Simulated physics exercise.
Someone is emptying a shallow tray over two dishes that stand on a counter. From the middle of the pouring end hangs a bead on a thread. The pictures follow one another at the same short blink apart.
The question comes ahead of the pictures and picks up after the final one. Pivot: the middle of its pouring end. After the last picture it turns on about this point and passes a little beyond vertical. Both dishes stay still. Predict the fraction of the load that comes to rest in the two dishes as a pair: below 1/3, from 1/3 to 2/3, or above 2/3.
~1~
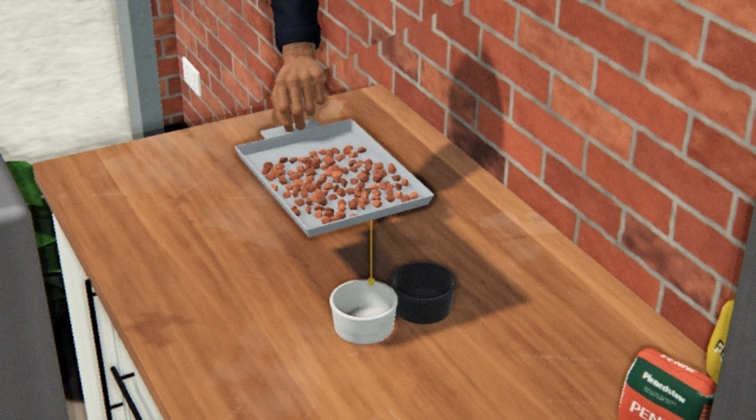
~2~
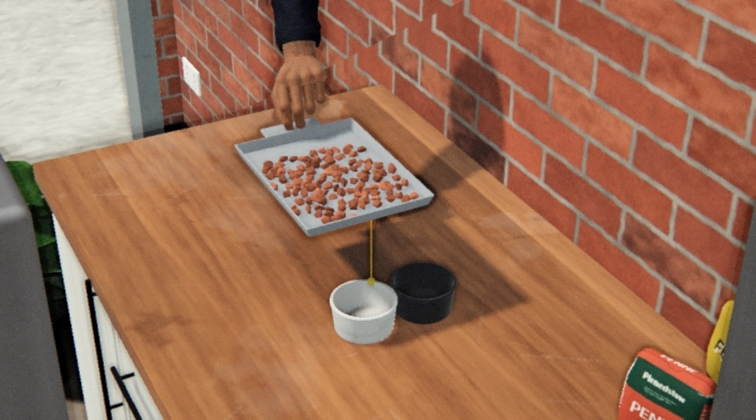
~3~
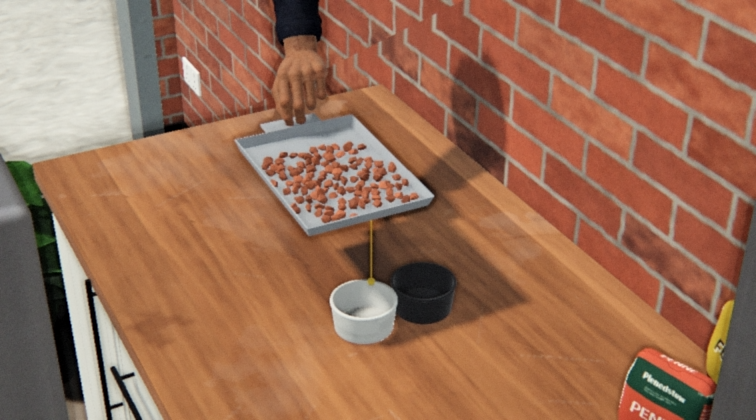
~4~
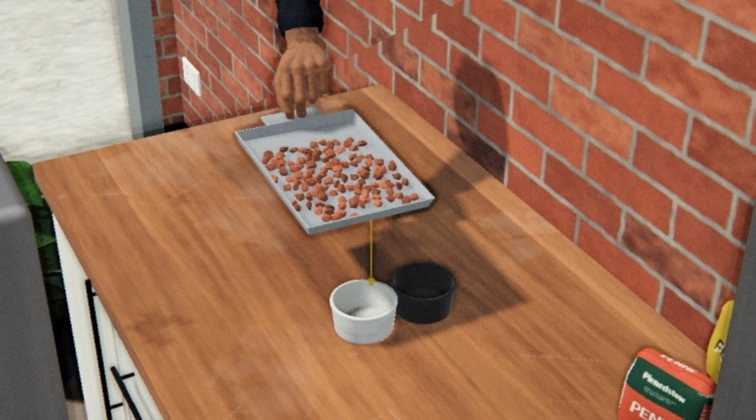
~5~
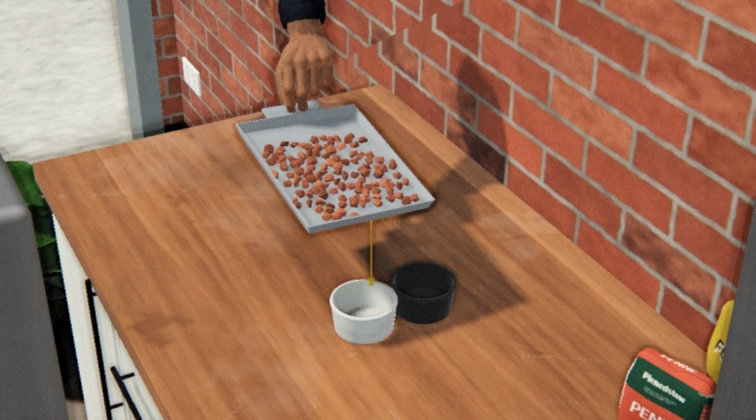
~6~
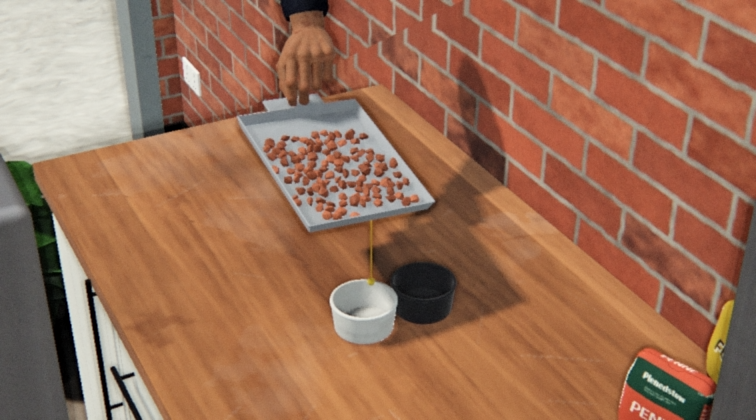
Above 2/3.
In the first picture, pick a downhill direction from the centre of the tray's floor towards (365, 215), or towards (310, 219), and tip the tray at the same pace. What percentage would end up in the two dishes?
In turn, 30 percent and then 10 percent.
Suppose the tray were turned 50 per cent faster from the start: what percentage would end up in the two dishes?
Share: Roughly 70%.
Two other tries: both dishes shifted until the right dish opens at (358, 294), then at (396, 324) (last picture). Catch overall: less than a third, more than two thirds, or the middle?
In order: Below one third, then under a third.
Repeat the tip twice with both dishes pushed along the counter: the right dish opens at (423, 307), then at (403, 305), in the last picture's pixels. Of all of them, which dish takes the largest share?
With the first placement it's the one to the right, with the second it's the one to the right.
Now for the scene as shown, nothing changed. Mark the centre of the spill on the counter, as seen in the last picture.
Close to pixel (448, 345) in the last view.
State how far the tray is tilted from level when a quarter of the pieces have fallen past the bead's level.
Roughly 75 degrees.
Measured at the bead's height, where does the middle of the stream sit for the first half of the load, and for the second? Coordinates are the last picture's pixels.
Earlier half at (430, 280), later half at (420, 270).
Soon, tray tipped steeply; nearly all on the tray; a stray few in the air.
A while on, tray tipped right over; a stray few on the tray; a stray few in the left dish; most in the right dish; about a quarter outside both; a stray few in the air.
Towards the end, tray tipped past a quarter turn; a stray few in the left dish; most in the right dish; about a quarter outside both.
Finally, tray tipped past a quarter turn; a stray few in the left dish; most in the right dish; about a quarter outside both.
